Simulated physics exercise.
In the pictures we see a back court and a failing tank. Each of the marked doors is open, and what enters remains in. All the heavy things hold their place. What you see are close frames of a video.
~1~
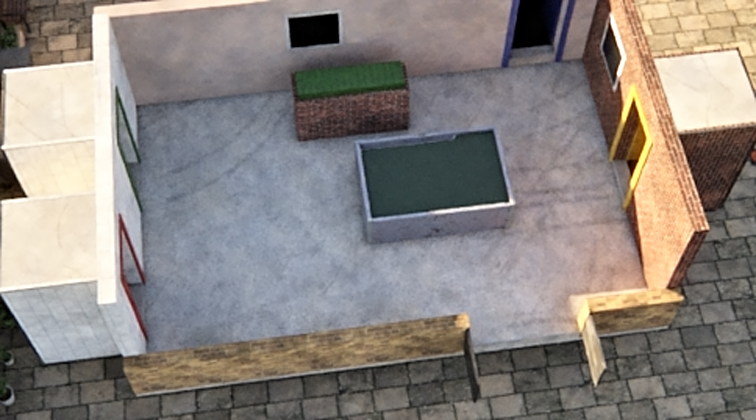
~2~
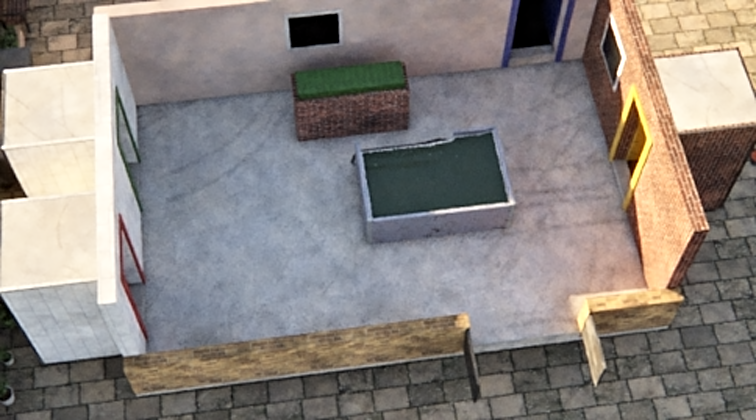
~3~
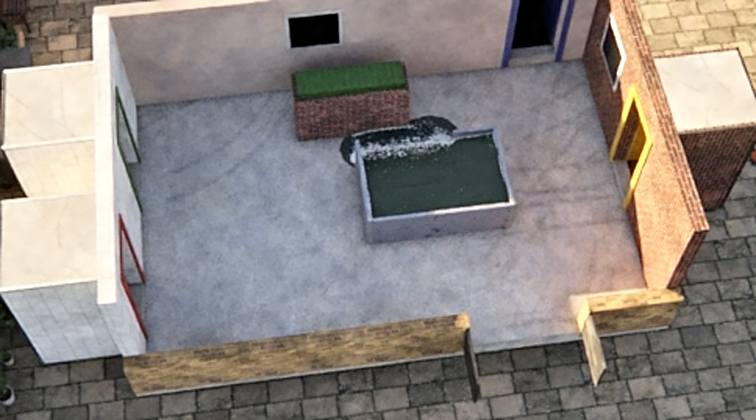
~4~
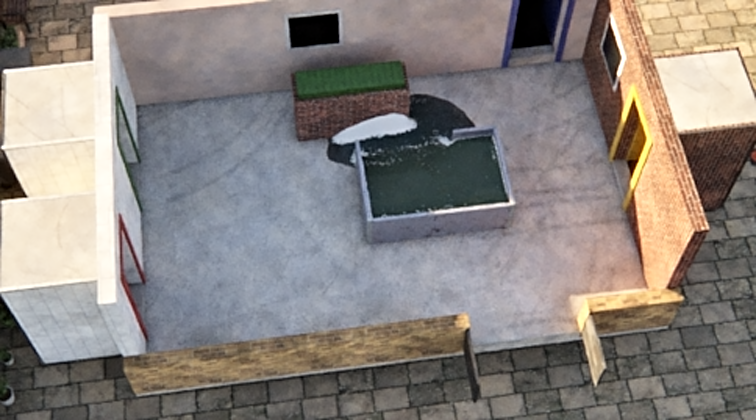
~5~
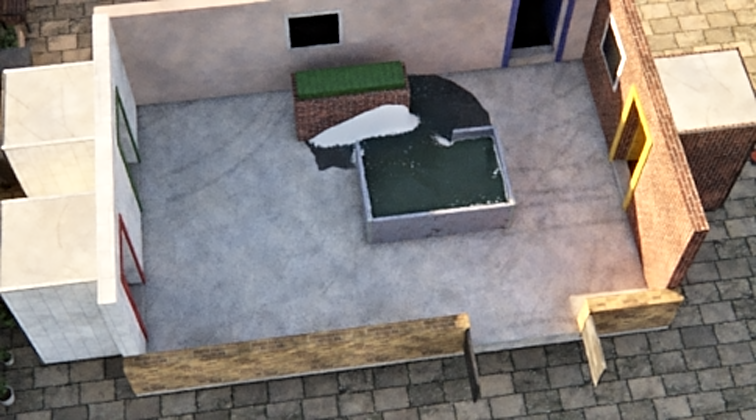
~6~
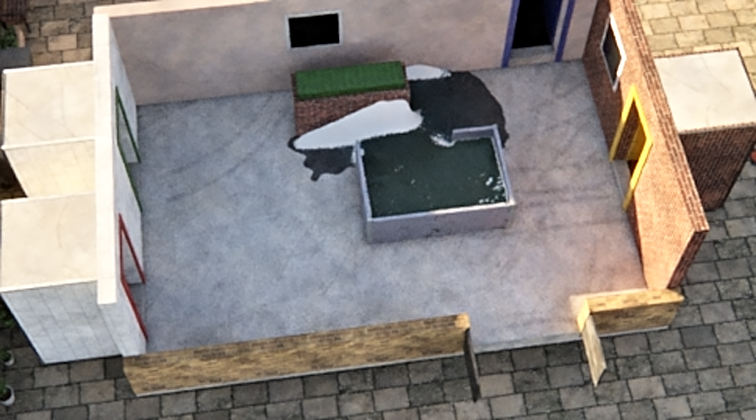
Dark water pours from the tank's broken far side and spreads across the courtyard floor.
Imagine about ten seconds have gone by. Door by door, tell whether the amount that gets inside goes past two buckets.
Door by door: The green door goes past two buckets, the yellow door stays at two buckets or less, the blue door stays at two buckets or less, the red door stays at two buckets or less.
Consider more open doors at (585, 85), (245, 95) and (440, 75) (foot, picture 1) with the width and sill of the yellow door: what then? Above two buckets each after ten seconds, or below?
Exceeds the limit; falls short; exceeds the limit.
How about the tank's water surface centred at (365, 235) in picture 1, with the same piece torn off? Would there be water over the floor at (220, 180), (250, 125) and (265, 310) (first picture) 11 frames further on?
Hit, hit, spared.
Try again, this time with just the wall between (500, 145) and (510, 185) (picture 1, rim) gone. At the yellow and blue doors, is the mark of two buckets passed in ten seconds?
The yellow door exceeds the limit, the blue door falls short.
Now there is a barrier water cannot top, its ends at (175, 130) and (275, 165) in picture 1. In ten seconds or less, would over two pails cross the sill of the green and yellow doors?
In short: The green door stays under; the yellow door holds.
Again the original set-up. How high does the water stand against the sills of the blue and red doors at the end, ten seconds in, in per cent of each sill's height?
Around 30 in a hundred for the first and 70 in a hundred for the second.
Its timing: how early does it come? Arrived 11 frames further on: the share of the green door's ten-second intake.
Something like 0 in a hundred.
A moment on, water covers 20 % of the floor; the green door not reached, the yellow door not reached, the blue door wet at the sill, nothing in, the red door not reached.
Next, water covers 45 % of the floor; the green door under two buckets in, the yellow door not reached, the blue door wet at the sill, nothing in, the red door not reached.
Then, water covers 60 % of the floor; the green door over two buckets in, the yellow door wet at the sill, nothing in, the blue door wet at the sill, nothing in, the red door wet at the sill, nothing in.
Later, water covers 80 % of the floor; the green door far over two buckets in, the yellow door wet at the sill, nothing in, the blue door wet at the sill, nothing in, the red door under two buckets in.
In the end, water covers 95 % of the floor; the green door far over two buckets in, the yellow door wet at the sill, nothing in, the blue door wet at the sill, nothing in, the red door under two buckets in.
